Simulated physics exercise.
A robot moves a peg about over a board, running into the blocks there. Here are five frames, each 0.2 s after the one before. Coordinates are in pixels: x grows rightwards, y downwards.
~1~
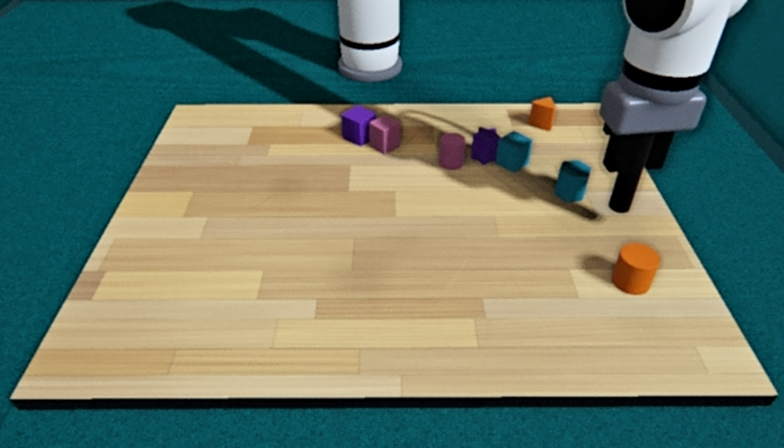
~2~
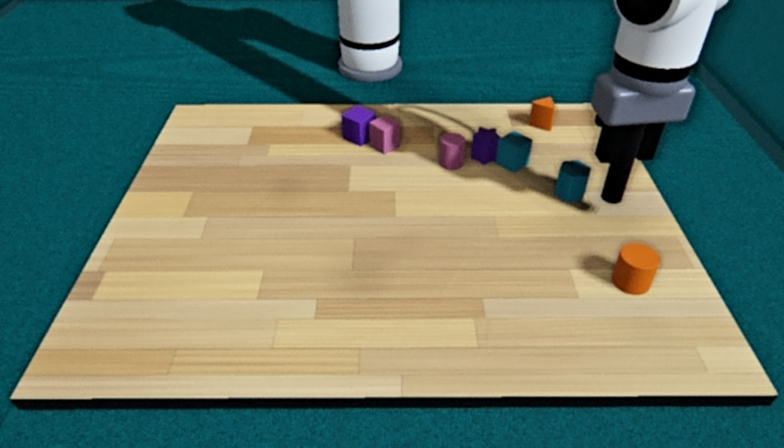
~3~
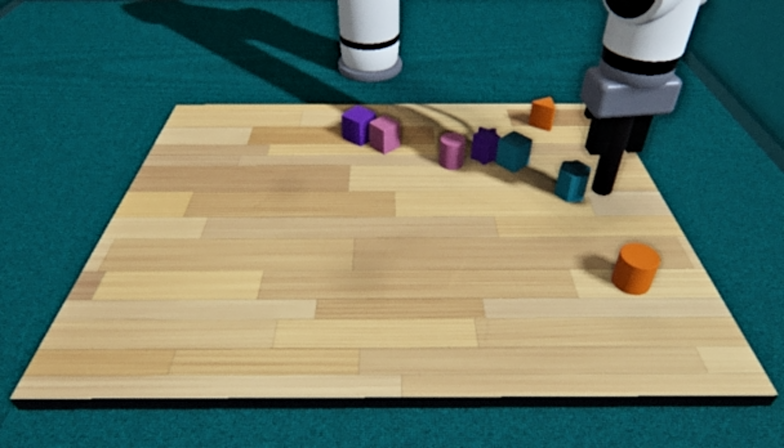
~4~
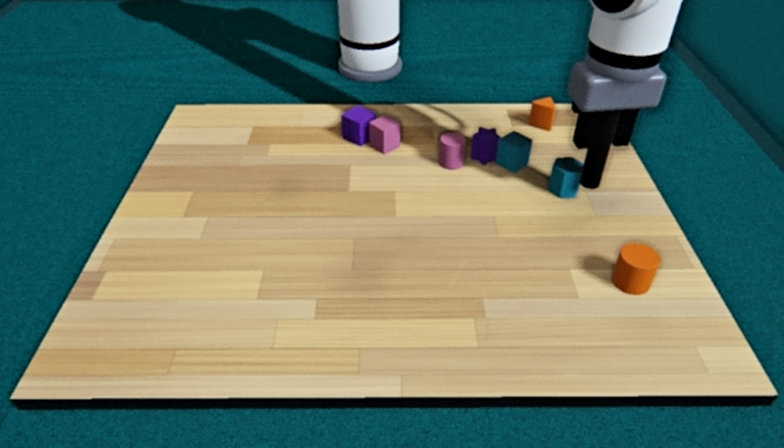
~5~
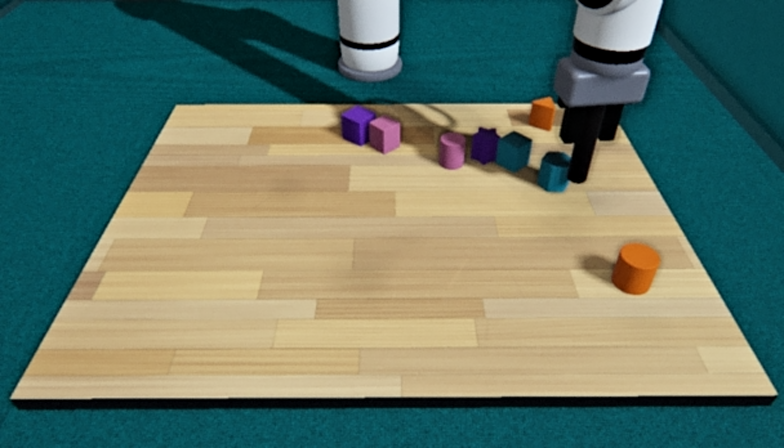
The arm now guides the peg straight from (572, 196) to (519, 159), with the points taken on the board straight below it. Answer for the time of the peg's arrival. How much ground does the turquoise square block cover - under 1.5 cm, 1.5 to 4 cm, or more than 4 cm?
My answer is that it shifts over 4 cm.
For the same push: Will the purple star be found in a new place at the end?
I expect so.
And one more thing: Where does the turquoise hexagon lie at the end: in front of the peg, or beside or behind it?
Final position: Ahead.
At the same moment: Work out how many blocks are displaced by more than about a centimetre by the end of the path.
Here I'd predict at least three blocks moving more than 1 cm.
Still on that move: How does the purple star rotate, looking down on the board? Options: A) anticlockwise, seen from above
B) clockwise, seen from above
A - anticlockwise, seen from above.
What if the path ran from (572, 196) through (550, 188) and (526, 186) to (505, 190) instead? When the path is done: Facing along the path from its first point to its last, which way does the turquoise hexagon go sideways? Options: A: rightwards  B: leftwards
I'll go with A - rightwards.
What follows on the original path. Halfway along, peg at (547, 159); purple star at (479, 130); turquoise square block at (507, 133), turned 20° anticlockwise; turquoise hexagon at (533, 140), turned 15° clockwise.
At the end, peg at (522, 142); purple star at (471, 129), turned 25° anticlockwise; turquoise square block at (490, 120), turned 100° anticlockwise; turquoise hexagon at (519, 123), turned 60° clockwise.
